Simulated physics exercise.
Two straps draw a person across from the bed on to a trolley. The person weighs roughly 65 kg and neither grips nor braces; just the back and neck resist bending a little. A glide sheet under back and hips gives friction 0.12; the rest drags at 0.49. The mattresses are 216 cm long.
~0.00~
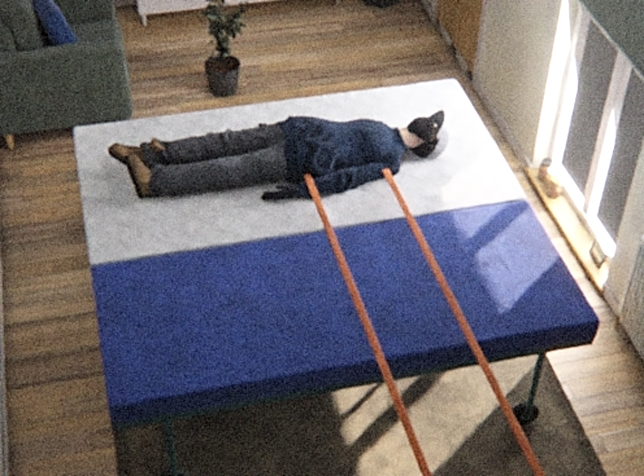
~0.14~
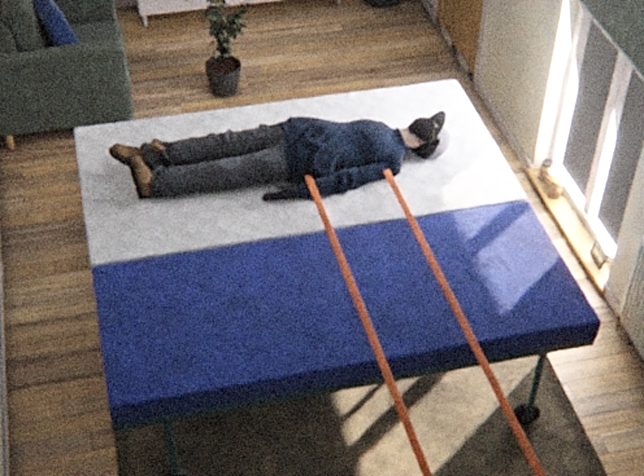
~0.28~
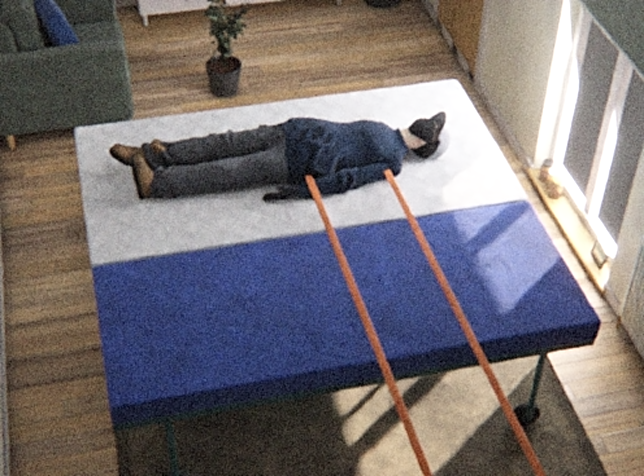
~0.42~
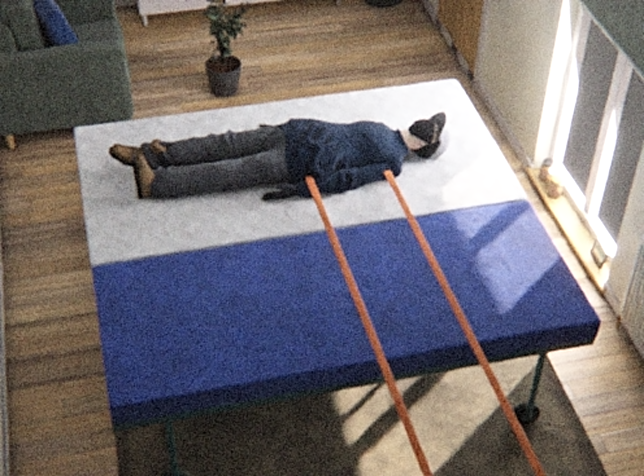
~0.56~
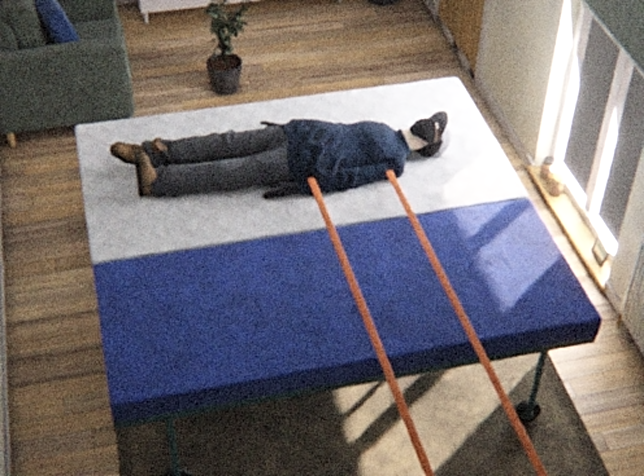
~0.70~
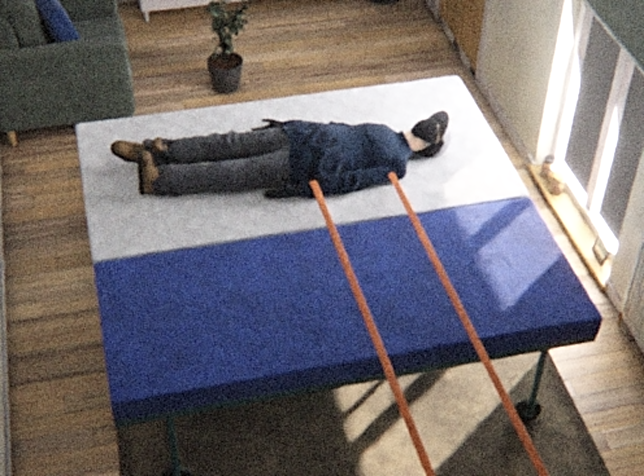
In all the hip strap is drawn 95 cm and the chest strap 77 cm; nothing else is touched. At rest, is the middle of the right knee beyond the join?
Here the right knee ends beyond the join.
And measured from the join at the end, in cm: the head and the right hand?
Head 16 past, right hand 48 short.
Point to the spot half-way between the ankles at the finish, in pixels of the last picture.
Near (194, 247).
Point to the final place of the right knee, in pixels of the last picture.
At about (266, 234).
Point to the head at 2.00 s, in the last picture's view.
Around (448, 195).
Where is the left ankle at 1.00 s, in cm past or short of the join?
Some 42 cm short of it.
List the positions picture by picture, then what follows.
The first picture shows right knee (222, 147), left hand (283, 195); hips 0 cm across so far.
The second picture shows right knee (223, 147), left hand (283, 196); hips 0 cm across so far.
The third picture shows right knee (223, 147), left hand (284, 196); hips 1 cm across so far.
The fourth picture shows right knee (223, 148), left hand (283, 195); hips 2 cm across so far.
The fifth picture shows right knee (224, 147), left hand (284, 193); hips 5 cm across so far.
The sixth picture shows right knee (225, 148), left hand (285, 194); hips 8 cm across so far.
After 1.00 s the right knee is 51 cm short of the join, near (227, 155) in the last picture's view.
After 1.50 s the right knee is 34 cm short of the join, near (241, 175) in the last picture's view.
After 2.00 s the right knee is 13 cm short of the join, near (258, 203) in the last picture's view.
Final state at 3.6 s, head crosses the join; left hand crosses the join; right hand stops short of the join; left ankle crosses the join; right ankle stops short of the join; right knee crosses the join.
